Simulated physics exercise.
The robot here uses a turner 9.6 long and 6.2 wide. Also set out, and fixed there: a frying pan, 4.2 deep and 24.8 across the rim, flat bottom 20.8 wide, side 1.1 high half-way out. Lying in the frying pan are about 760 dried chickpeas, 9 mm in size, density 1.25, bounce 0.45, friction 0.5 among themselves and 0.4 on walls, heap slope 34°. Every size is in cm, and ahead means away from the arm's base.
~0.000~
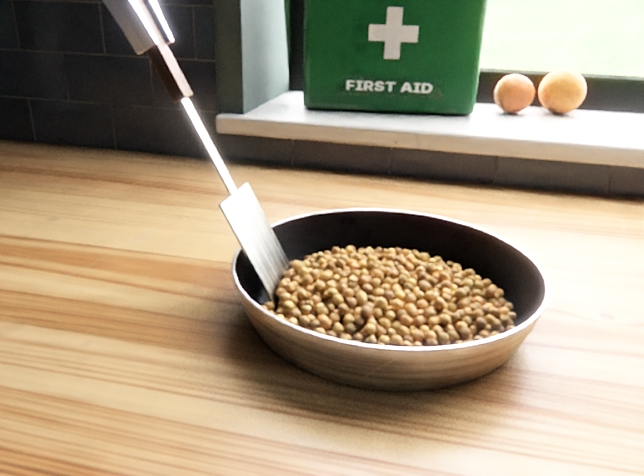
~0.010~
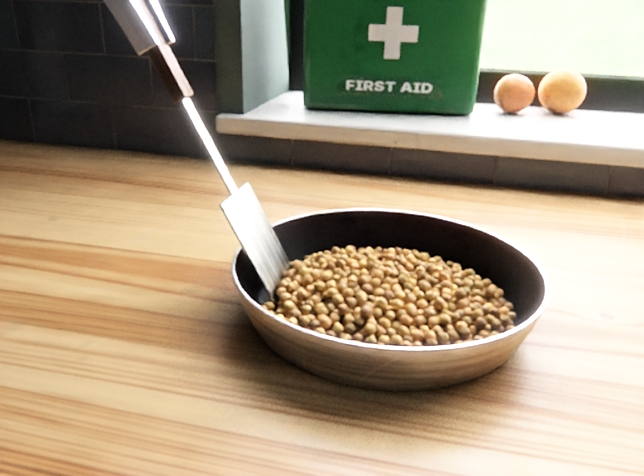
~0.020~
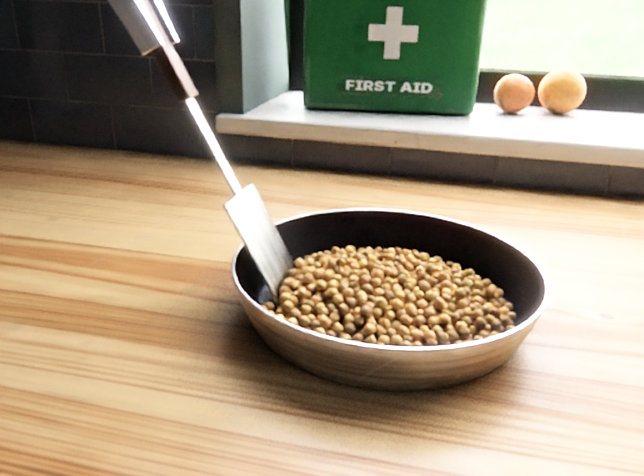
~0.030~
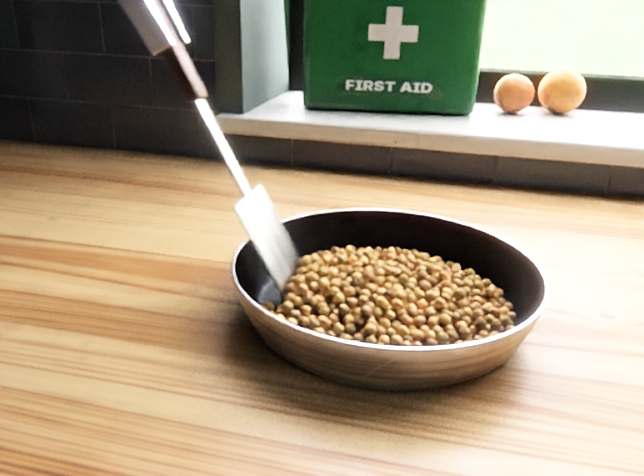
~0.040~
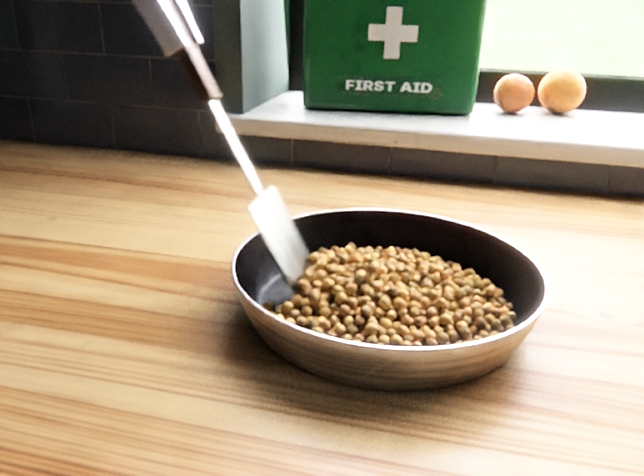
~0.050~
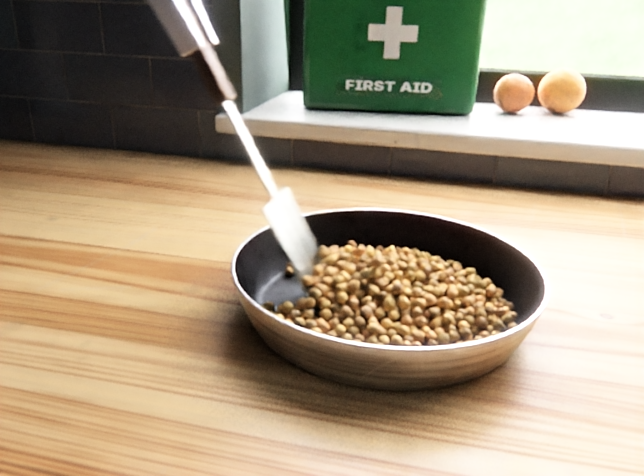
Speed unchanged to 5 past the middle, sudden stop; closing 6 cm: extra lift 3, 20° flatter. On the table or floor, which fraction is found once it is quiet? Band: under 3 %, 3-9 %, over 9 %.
3-9 %.
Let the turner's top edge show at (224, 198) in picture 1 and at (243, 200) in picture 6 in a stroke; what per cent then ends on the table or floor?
It comes to something like 0 %, give or take.
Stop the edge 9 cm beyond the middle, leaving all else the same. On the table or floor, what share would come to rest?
With that change, I'd expect about 10 per cent.
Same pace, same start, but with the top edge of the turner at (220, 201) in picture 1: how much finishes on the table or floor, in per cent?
Some 5 per cent.
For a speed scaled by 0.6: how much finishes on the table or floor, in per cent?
Estimate: Close to 0 %.
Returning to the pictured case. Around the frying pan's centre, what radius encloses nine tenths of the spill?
Distance from centre: Approx. 65 cm.
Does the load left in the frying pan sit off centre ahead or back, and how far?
I'd say it's roughly 3.5 cm toward the front.
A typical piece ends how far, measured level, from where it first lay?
2 cm.
By 0.07 s, sloping 62°, highest piece 6 above the table; 762 in the frying pan.
By 0.10 s, sloping 55°, highest piece 7 above the table; 762 in the frying pan.
By 0.31 s, sloping 42°, highest piece 7 above the table; 725 in the frying pan, 35 on the table or floor, 2 on the blade or in flight.
By 1.36 s, sloping 42°, highest piece 4 above the table; 725 in the frying pan, 37 on the table or floor.
Final count, 725 in the frying pan, 37 on the table or floor. That is 5 % on the table or floor.
